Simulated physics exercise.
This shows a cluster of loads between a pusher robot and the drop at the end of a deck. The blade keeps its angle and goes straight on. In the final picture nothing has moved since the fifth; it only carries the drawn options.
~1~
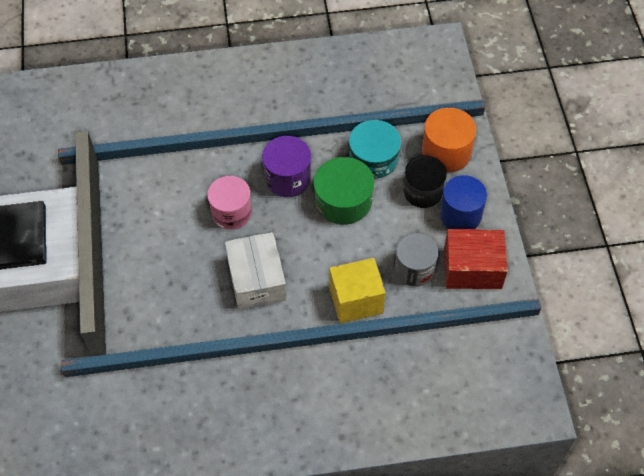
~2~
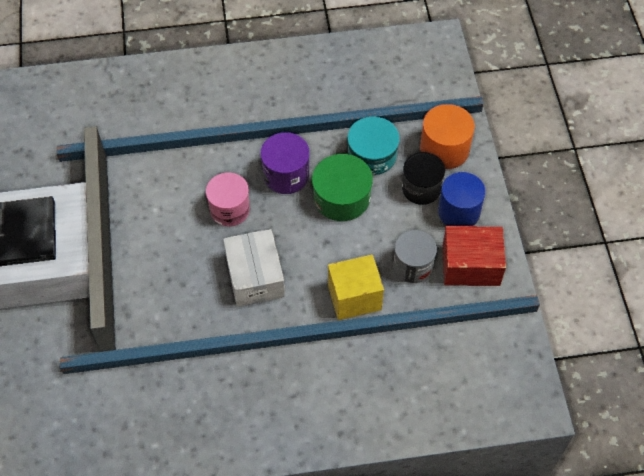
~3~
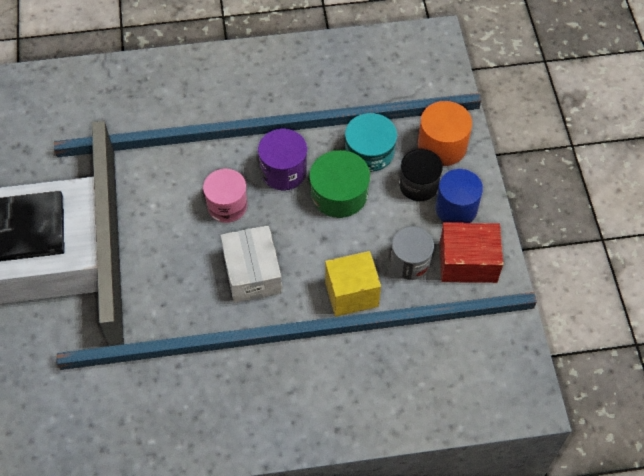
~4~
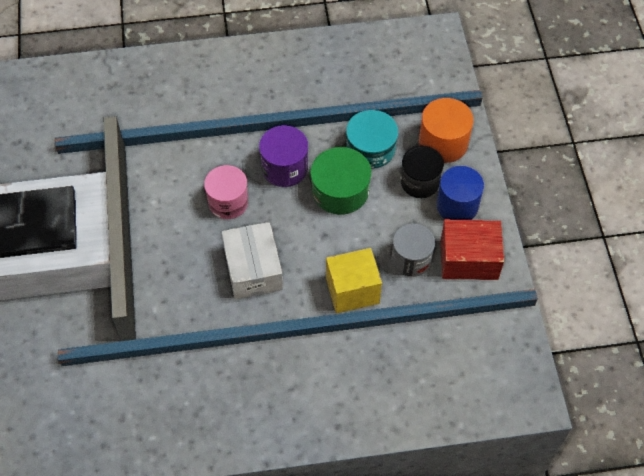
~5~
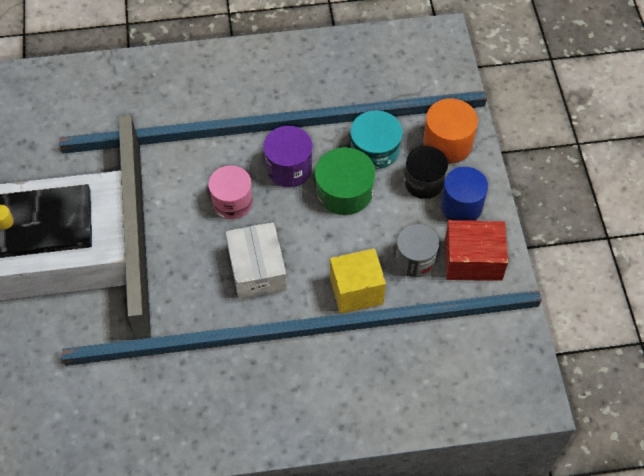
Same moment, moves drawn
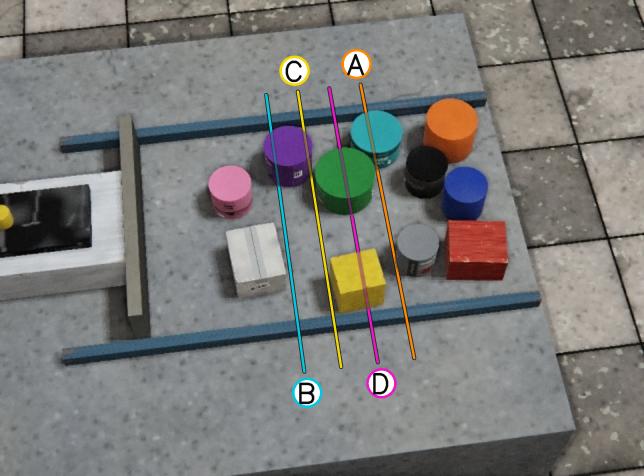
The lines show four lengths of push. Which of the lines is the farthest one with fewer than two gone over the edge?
It should halt at A.
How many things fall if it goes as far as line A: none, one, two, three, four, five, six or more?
In all, none.
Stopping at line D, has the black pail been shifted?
By then, yes.
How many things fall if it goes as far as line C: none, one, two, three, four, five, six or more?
The count is none.
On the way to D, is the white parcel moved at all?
Yes.
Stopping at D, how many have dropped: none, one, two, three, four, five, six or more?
By then, none.
On the marked copy, A at (385, 211); B at (284, 223); C at (318, 219); D at (352, 215).
With A. Early on, robot (142, 208); white parcel (263, 261); pink pail (251, 191).
Further on, robot (235, 197); black pail (435, 170); grey pail (419, 247).
At the end, robot (303, 190); red crate (518, 243); orange canister (483, 117); none fallen.
As for the rest, B is within the limit but short; C is within the limit but short; D is within the limit but short.
